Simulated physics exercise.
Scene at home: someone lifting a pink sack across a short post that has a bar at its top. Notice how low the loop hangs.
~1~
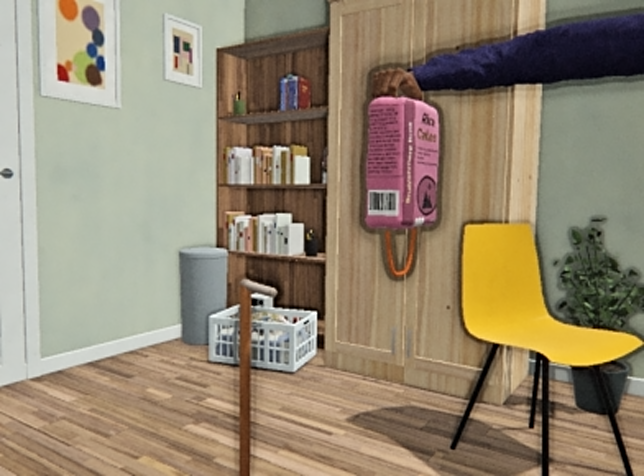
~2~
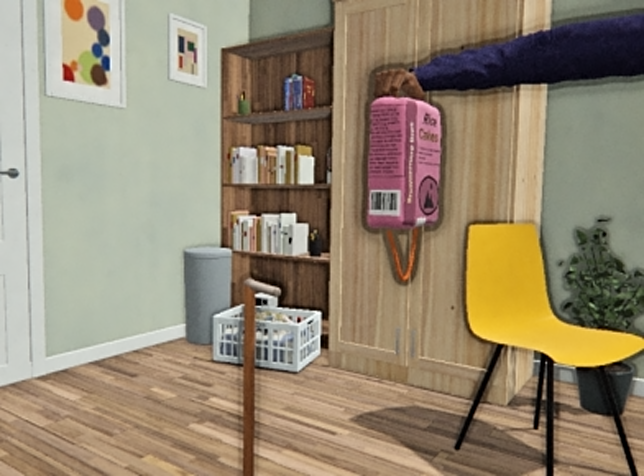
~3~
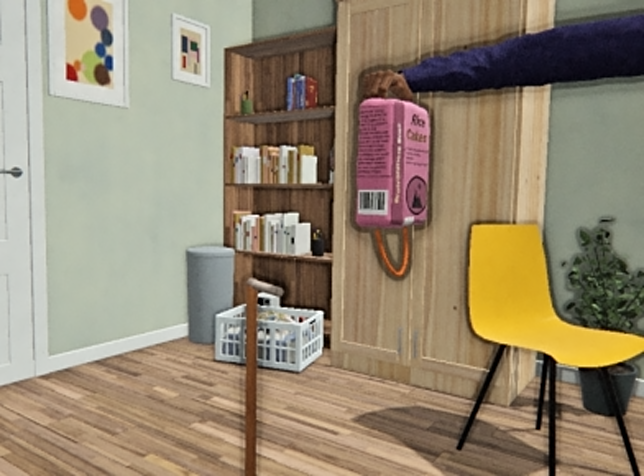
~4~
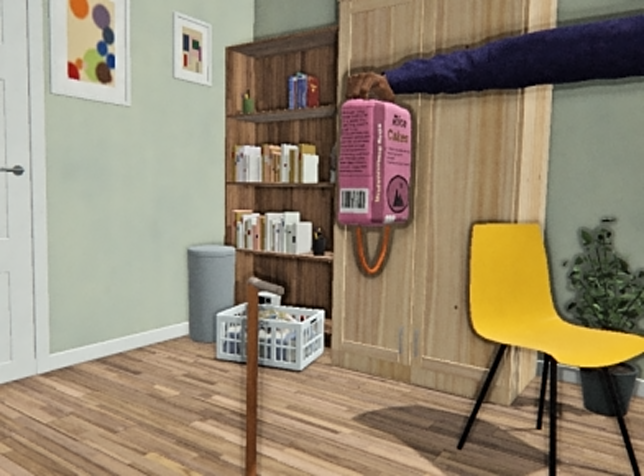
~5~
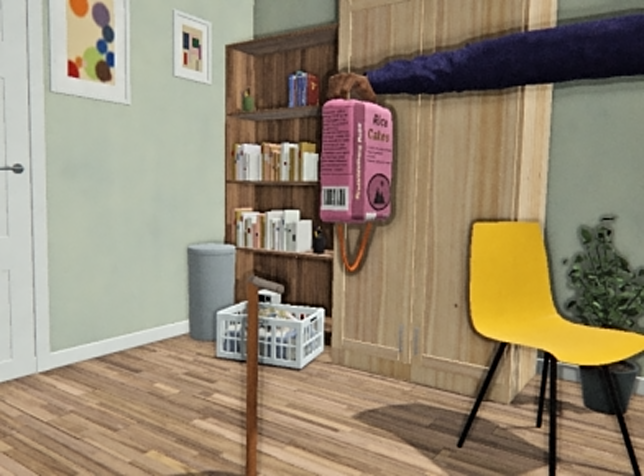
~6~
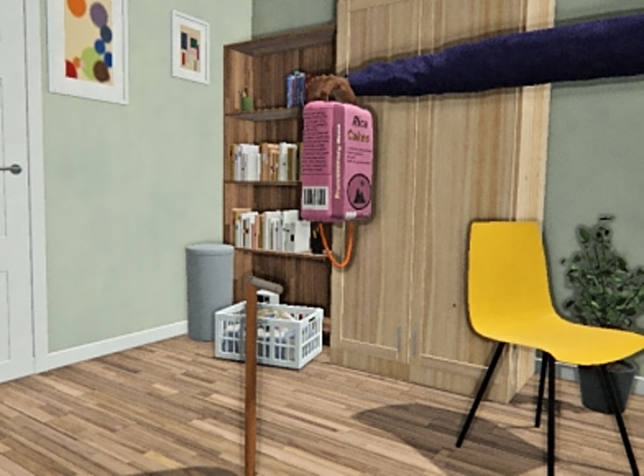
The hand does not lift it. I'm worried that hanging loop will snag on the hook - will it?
No, it gets by.
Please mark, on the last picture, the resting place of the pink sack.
You'll find it finishing somewhere near (170, 166).
Then, 0.46 s past the final frame, sack nearing the post near (296, 164).
Then, 1.22 s past the final frame, sack over the post near (236, 165).
Then, 1.98 s past the final frame, sack past the post near (184, 166).
When it is over, sack past the post near (170, 166). The pink sack goes by freely.
